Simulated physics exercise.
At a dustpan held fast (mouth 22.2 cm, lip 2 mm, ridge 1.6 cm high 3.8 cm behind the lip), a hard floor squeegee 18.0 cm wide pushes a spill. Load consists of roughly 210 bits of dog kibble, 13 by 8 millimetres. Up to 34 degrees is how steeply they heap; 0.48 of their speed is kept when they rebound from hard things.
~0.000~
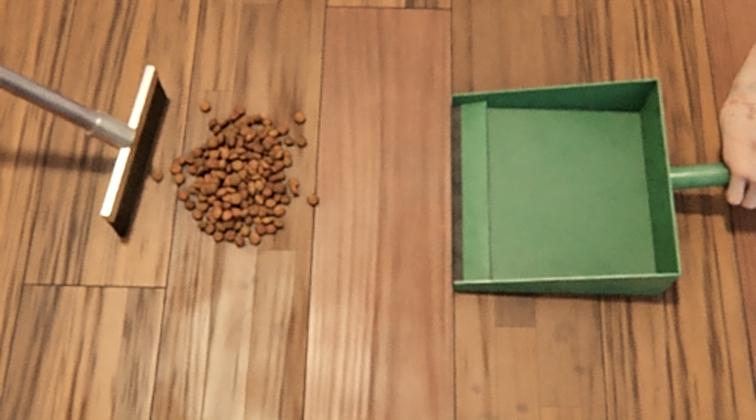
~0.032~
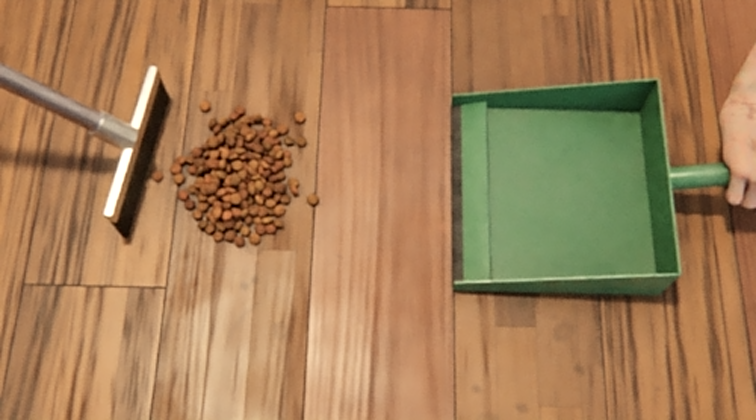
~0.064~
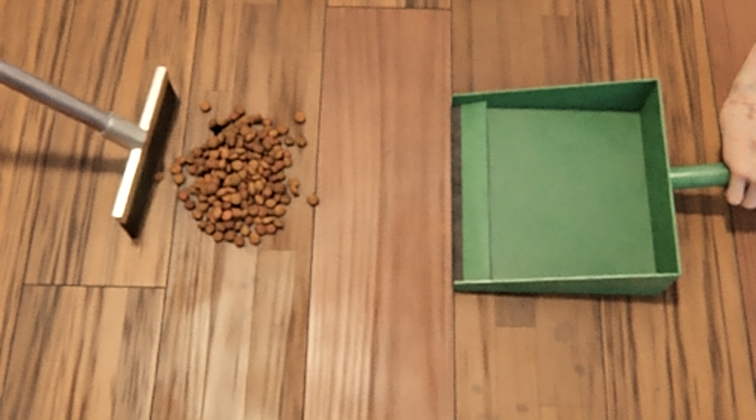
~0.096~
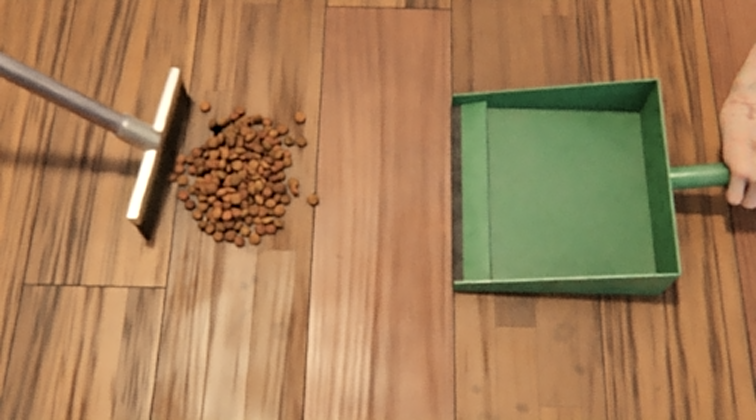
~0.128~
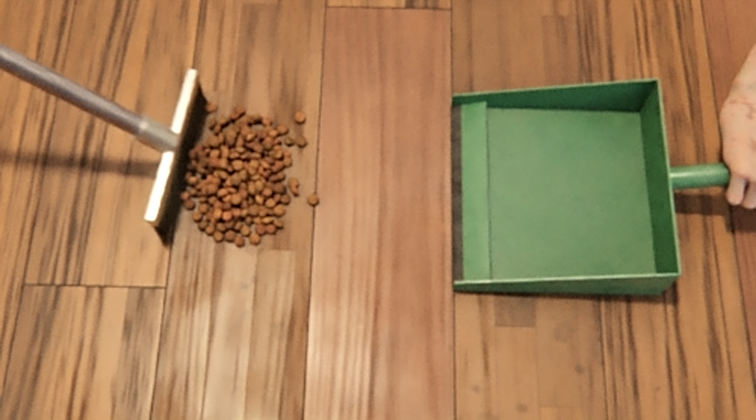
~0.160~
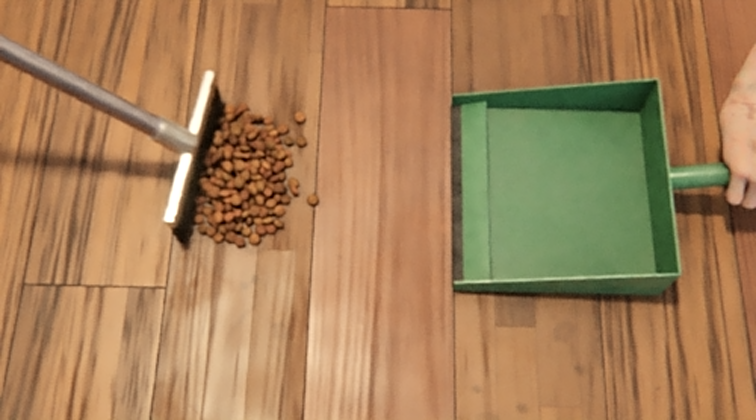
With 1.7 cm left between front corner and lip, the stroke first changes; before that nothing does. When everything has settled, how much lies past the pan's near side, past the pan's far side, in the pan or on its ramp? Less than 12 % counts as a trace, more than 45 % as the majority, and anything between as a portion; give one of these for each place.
Near side - a trace, far side - a trace, pan - a portion.
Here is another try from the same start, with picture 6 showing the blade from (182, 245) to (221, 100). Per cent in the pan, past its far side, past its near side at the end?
You'd see pan at 30, far at 0 and near at 25.
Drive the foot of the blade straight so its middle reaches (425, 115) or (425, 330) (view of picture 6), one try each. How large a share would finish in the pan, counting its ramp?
Roughly 15 % and 10 %.
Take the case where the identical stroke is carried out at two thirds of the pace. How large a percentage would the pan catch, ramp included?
Then around 30 per cent.
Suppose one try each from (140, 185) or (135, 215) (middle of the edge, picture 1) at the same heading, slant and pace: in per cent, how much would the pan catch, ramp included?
30 and 20 per cent, roughly.
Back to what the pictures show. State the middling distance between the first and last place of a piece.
That distance is close to 24 cm.
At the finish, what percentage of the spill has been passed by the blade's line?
Estimate: Near 15 %.
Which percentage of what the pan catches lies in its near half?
Something like 50 in a hundred.
Then, at 0.37 s, middle of the blade 16 cm from the lip; 0 % over the lip, far side 0 %, near side 0 %.
Then, at 0.51 s, middle of the blade 7 cm from the lip; 0 % over the lip, far side 5 %, near side 0 %.
Then, at 0.78 s, middle of the blade 3 cm from the lip; 35 % over the lip, far side 5 %, near side 5 %.
By 1.2 s all is still; near side 5 %, far side 5 %, pan 35 %, in front of the lip or behind the blade 60 %.
